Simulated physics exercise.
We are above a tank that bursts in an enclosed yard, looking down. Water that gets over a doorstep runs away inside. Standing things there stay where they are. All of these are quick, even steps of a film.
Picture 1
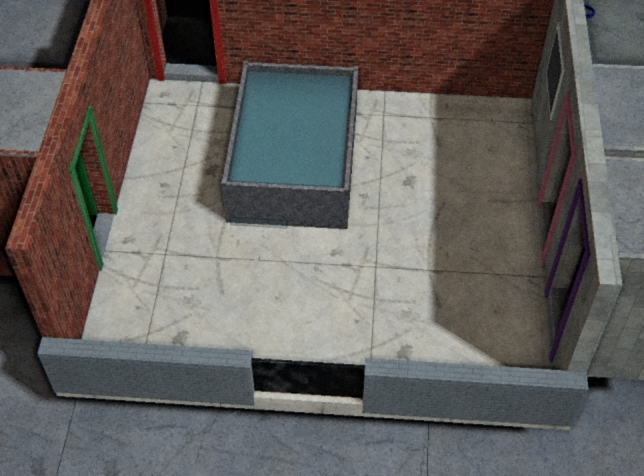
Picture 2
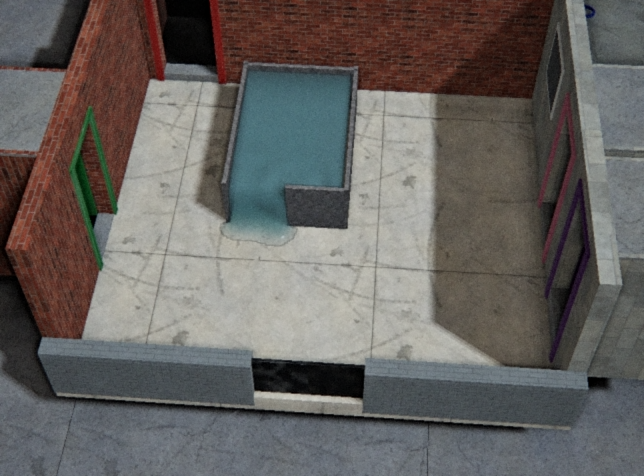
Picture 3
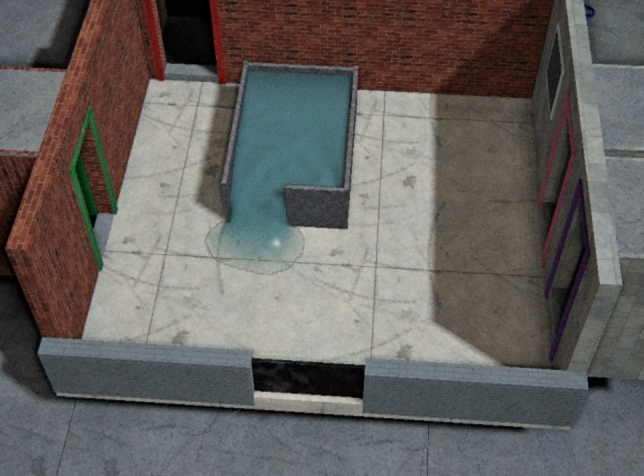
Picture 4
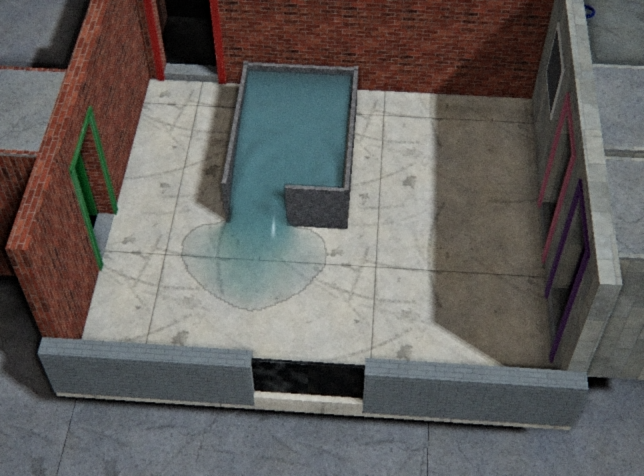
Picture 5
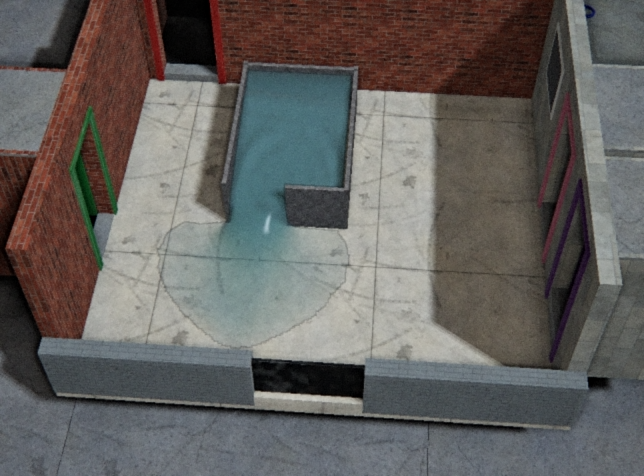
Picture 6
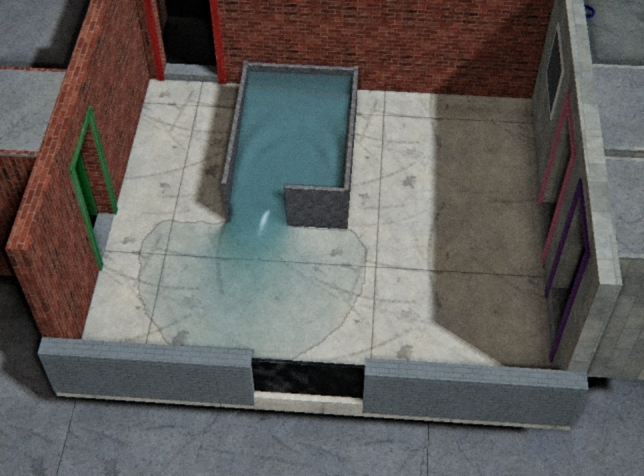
A grey-walled tank of blue-green water bursts open at its near left corner in an enclosed yard, seen from above by a still camera. Red brick walls stand left and behind, with green and red doorways, while pink and purple ones line the grey right wall above pale, cracked paving. Water pours through the gap and fans out across the floor toward the viewer, spreading wider leftward and rightward.
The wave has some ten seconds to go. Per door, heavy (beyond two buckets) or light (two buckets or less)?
In the end purple door: Little enough water. Pink door: Little enough water. Red door: Little enough water. Green door: Too much water.
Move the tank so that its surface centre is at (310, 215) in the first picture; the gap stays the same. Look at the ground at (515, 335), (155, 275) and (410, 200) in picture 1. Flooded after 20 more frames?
Taking the three spots in turn, I'd say drenched, then drenched, then spared.
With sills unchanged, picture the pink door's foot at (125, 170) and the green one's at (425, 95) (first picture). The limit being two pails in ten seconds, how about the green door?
Note: Green one comes out above.
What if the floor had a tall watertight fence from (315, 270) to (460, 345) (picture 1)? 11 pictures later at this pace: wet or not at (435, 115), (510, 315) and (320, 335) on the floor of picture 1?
Taking the points in the order given, they are high and dry, high and dry and inundated.
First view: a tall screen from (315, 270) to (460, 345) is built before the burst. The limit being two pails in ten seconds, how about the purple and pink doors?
So the purple door doesn't get there, and the pink door doesn't get there as well.
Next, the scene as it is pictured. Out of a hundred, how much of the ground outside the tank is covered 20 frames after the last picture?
Estimate: Some 50 in a hundred.
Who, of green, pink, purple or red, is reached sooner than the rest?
Looks like the green door.
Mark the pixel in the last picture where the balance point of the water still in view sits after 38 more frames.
At about (298, 236).
A moment on, water covers 30 % of the floor; the purple door not reached, the pink door not reached, the red door not reached, the green door wet at the sill, nothing in.
Next, water covers 35 % of the floor; the purple door not reached, the pink door not reached, the red door not reached, the green door under two buckets in.
Then, water covers 50 % of the floor; the purple door wet at the sill, nothing in, the pink door wet at the sill, nothing in, the red door not reached, the green door under two buckets in.
Later, water covers 85 % of the floor; the purple door wet at the sill, nothing in, the pink door wet at the sill, nothing in, the red door wet at the sill, nothing in, the green door over two buckets in.
In the end, water covers 95 % of the floor; the purple door wet at the sill, nothing in, the pink door wet at the sill, nothing in, the red door wet at the sill, nothing in, the green door far over two buckets in.
